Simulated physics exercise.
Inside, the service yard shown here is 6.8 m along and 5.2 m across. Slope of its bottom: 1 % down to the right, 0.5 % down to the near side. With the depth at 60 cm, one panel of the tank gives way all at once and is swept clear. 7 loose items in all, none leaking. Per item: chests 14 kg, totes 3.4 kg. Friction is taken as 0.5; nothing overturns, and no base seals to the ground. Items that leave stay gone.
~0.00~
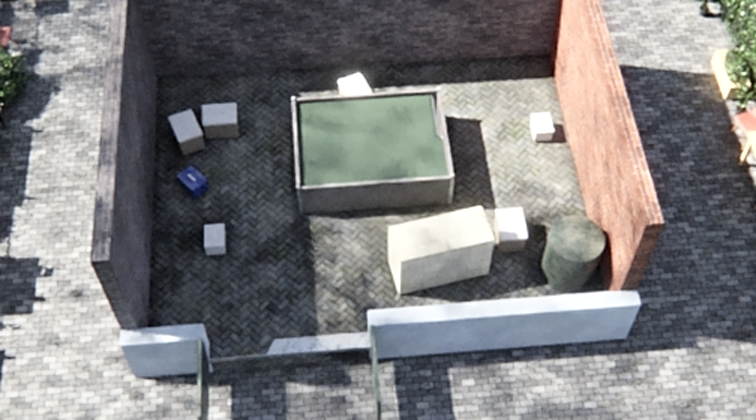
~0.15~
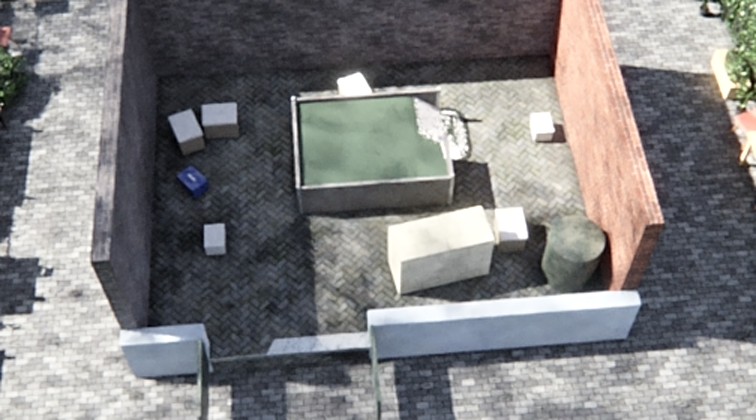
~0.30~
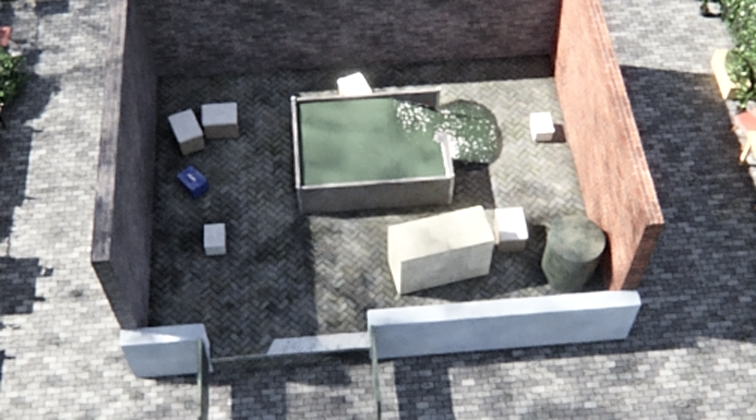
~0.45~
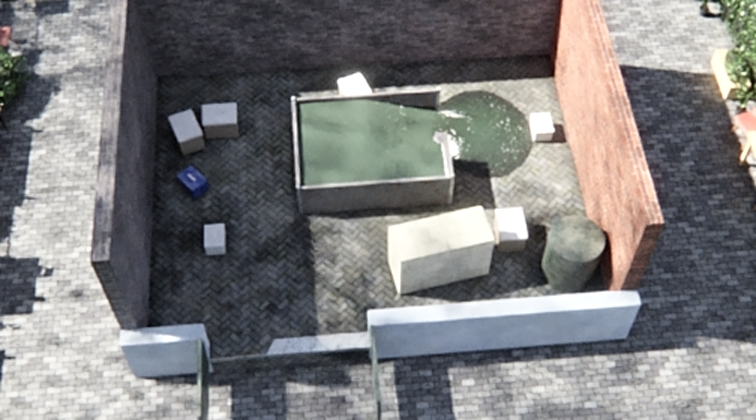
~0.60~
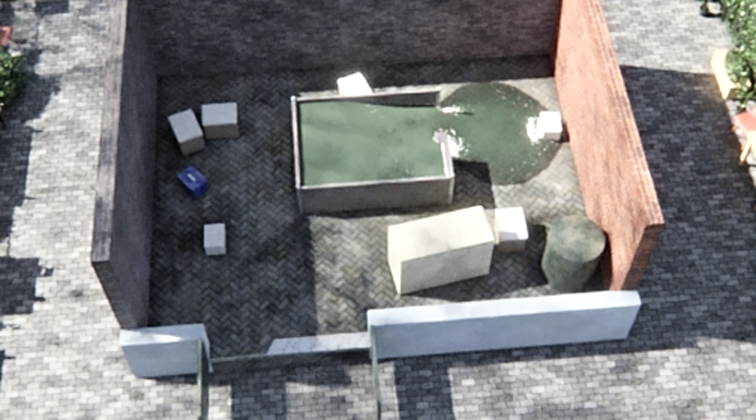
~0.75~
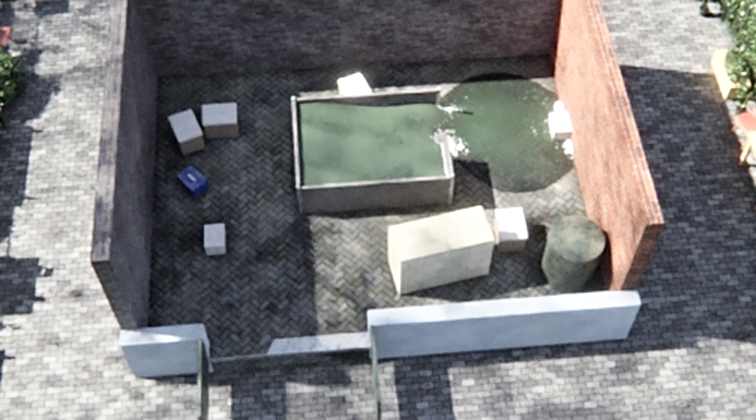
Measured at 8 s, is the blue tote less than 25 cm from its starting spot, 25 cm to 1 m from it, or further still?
Its displacement will be small.
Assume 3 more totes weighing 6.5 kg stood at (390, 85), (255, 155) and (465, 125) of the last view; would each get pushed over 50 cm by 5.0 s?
First outside the limit, then inside the limit, then outside the limit.
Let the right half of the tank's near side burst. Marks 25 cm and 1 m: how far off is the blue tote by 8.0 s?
Note: Blue tote displaced a long way.
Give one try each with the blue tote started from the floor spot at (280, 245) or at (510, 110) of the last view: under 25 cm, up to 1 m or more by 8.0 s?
From the first place it is barely disturbed; from the second it goes well off.
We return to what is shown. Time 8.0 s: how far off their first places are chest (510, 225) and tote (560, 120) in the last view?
First 250 cm, then 350 cm.
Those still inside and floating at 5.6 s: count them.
At that moment it comes to 1.
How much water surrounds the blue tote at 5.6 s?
About 0 cm.
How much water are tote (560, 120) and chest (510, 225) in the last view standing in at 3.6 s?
Depths: Near 20 cm, then near 5 cm.
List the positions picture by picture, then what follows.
In the first picture, the blue tote at (192, 178) rests on the ground; water covers 3.8 m2; 0 of 7 have shifted.
In the second picture, the blue tote at (192, 178), on the bottom; 4.4 m2 under water; 0 of 7 have shifted.
In the third picture, the blue tote at (192, 178), on the bottom; water covers 5.0 m2; 0 of 7 have shifted.
In the fourth picture, the blue tote at (192, 178), on the bottom; water covers 6.0 m2; 0 of 7 have shifted.
In the fifth picture, the blue tote at (192, 178) rests on the ground; 6.9 m2 under water; 1 of 7 have shifted.
In the sixth picture, the blue tote at (192, 178) rests on the ground; water covers 8.0 m2; 1 of 7 have shifted.
After 1.6 s the blue tote is near (192, 178), 0.0 m from its start, aground; 0 of 7 are out; 1 afloat.
After 3.6 s the blue tote is near (192, 178), 0.0 m from its start, aground; 0 of 7 are out; 1 afloat.
After 5.6 s the blue tote is near (192, 178), 0.0 m from its start, aground; 0 of 7 are out; 1 afloat.
After 8.0 s the blue tote is near (196, 184), 0.1 m from its start, aground; 0 of 7 are out; 2 afloat.
